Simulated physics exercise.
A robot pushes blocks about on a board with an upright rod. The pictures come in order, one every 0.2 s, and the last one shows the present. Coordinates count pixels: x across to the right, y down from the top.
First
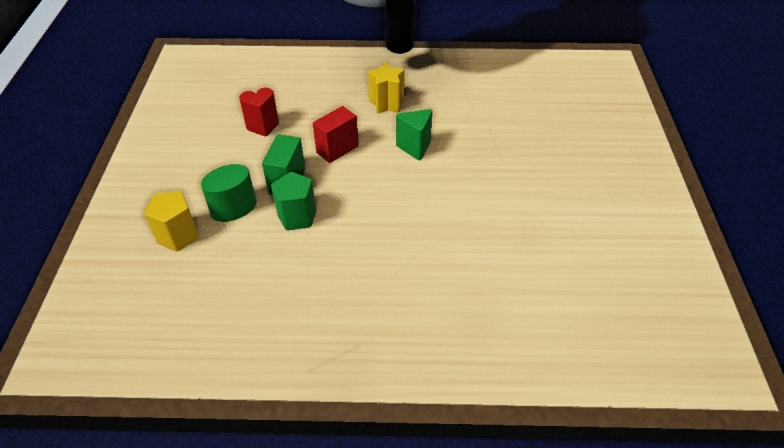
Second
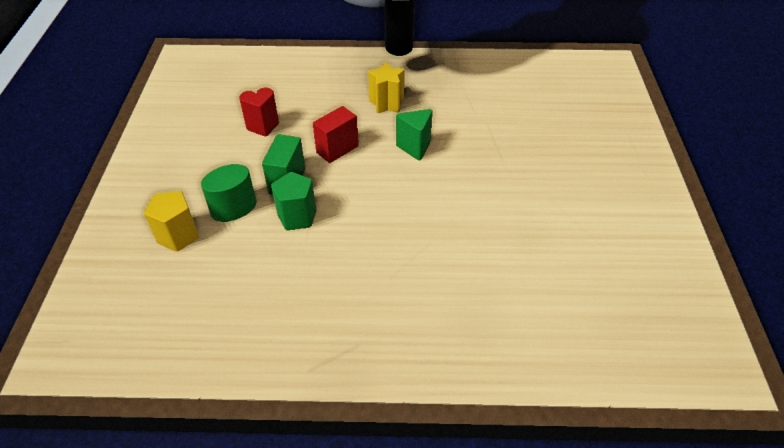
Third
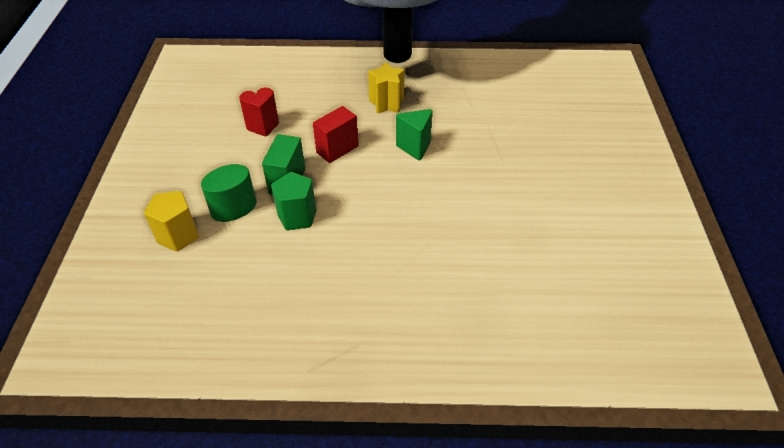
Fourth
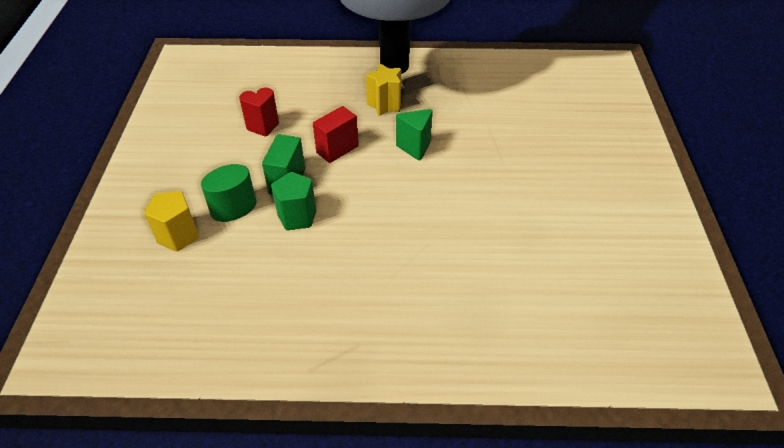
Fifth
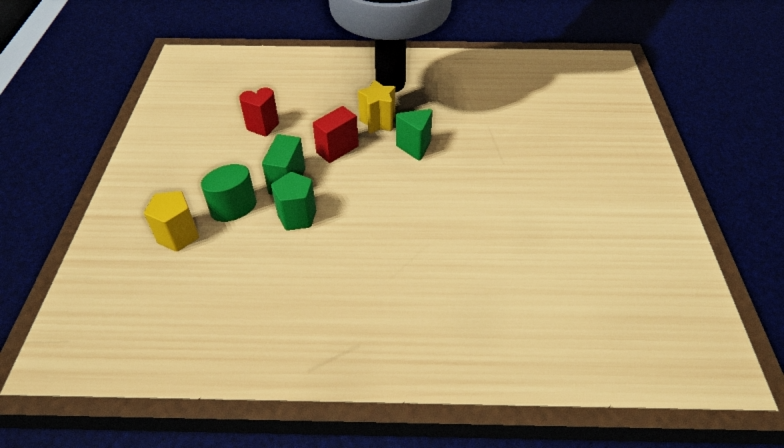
On a wooden board, a robot's black rod moves forward and nudges a yellow star-shaped block.
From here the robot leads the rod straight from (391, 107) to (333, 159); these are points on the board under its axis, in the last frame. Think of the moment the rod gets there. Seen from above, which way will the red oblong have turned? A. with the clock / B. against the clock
Choice A: With the clock.
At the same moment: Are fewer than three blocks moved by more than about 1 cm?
I expect not.
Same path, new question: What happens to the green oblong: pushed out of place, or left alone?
At the end, its place is different.
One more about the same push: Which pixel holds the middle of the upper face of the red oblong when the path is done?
Somewhere near (296, 146).
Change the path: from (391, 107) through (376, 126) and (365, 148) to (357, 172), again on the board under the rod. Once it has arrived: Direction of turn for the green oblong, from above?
From overhead, anticlockwise.
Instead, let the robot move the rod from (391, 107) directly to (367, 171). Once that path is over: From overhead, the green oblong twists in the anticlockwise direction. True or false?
That claim is true.
What follows on the original path. Halfway along, rod (362, 112); red oblong (316, 133), turned 15° clockwise; yellow star-shaped block (352, 121).
At the end, rod (331, 138); green oblong (260, 158), turned 30° anticlockwise; red oblong (296, 146), turned 40° clockwise; yellow star-shaped block (336, 148), turned 40° anticlockwise; green triangular piece not moved.
